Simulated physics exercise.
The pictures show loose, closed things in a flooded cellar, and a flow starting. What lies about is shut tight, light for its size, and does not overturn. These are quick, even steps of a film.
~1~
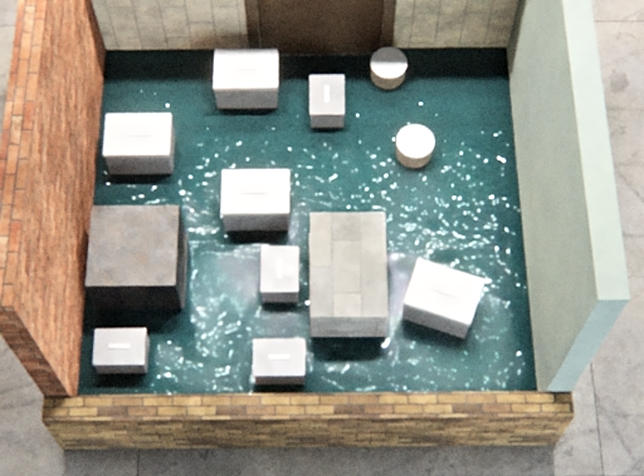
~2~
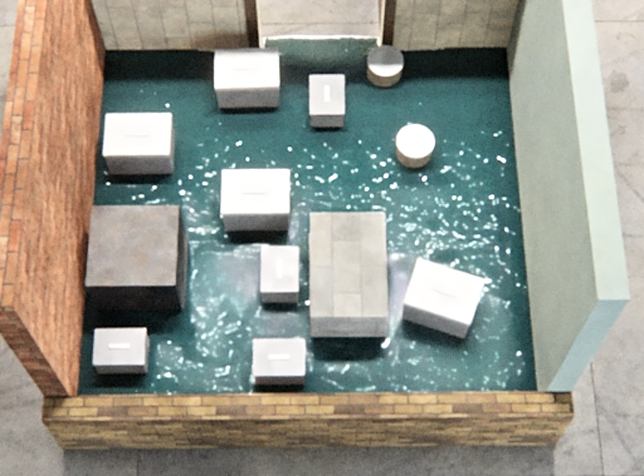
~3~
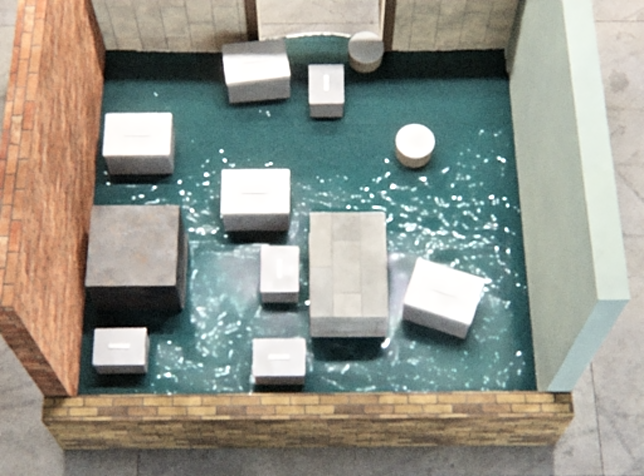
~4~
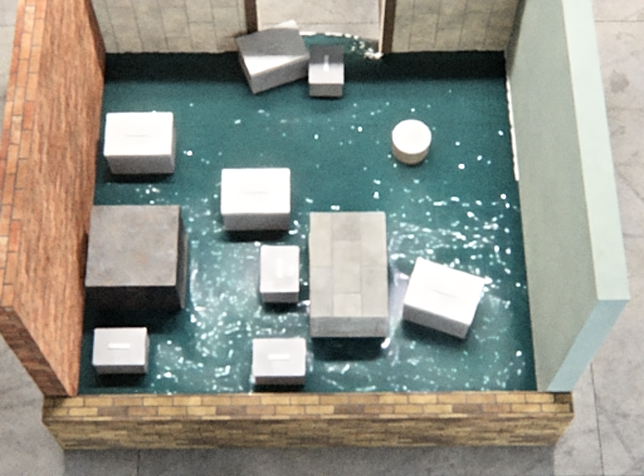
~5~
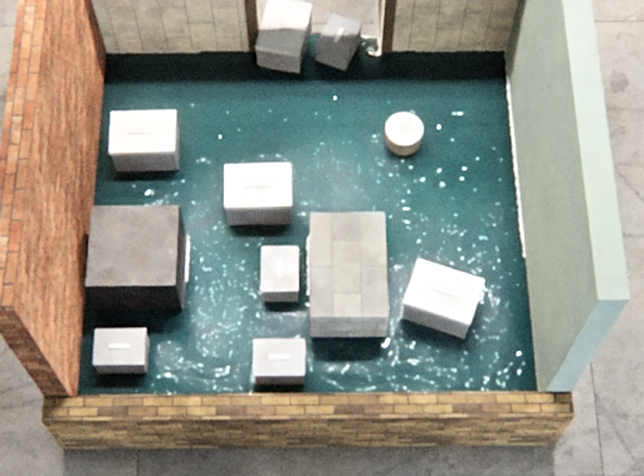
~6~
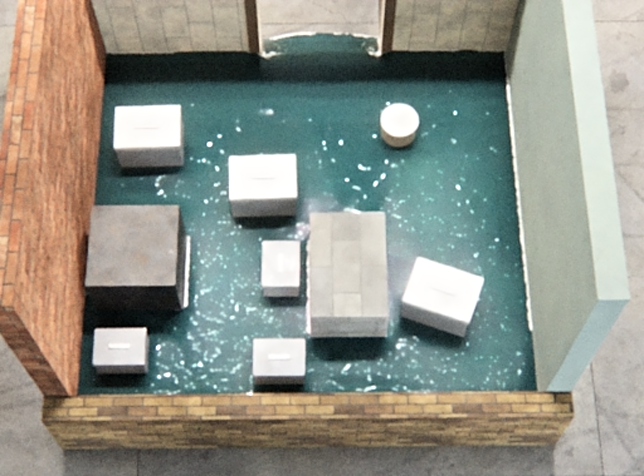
White boxes and a round pail near the back of a flooded, walled space drifted toward an opened doorway and went out through it, while another pail and some boxes behind them shifted slightly.
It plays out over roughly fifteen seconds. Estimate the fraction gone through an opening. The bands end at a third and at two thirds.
That comes to two thirds or more.
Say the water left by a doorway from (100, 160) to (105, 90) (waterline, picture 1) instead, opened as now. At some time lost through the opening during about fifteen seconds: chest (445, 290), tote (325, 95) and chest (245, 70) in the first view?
One after the other: No, carried outside, washed out.
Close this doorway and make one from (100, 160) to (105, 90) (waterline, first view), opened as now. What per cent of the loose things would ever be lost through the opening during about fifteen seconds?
Roughly 40 per cent.
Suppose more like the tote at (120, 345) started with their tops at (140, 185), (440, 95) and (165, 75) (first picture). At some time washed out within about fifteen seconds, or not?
In that order: Left behind, washed out, washed out.
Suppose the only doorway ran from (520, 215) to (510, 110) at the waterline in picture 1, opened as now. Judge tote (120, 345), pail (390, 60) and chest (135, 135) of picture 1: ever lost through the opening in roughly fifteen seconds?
In that order: Kept in, washed out, left behind.
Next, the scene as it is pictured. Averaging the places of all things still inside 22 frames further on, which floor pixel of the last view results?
Around (289, 196).
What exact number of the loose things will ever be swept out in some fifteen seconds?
It comes to 7.
A moment on, 3 of 10 are out; 7 afloat.
Next, 4 of 10 are out; 6 afloat.
Later, 5 of 10 are out; 5 afloat.
In the end, 7 of 10 are out; 3 afloat.
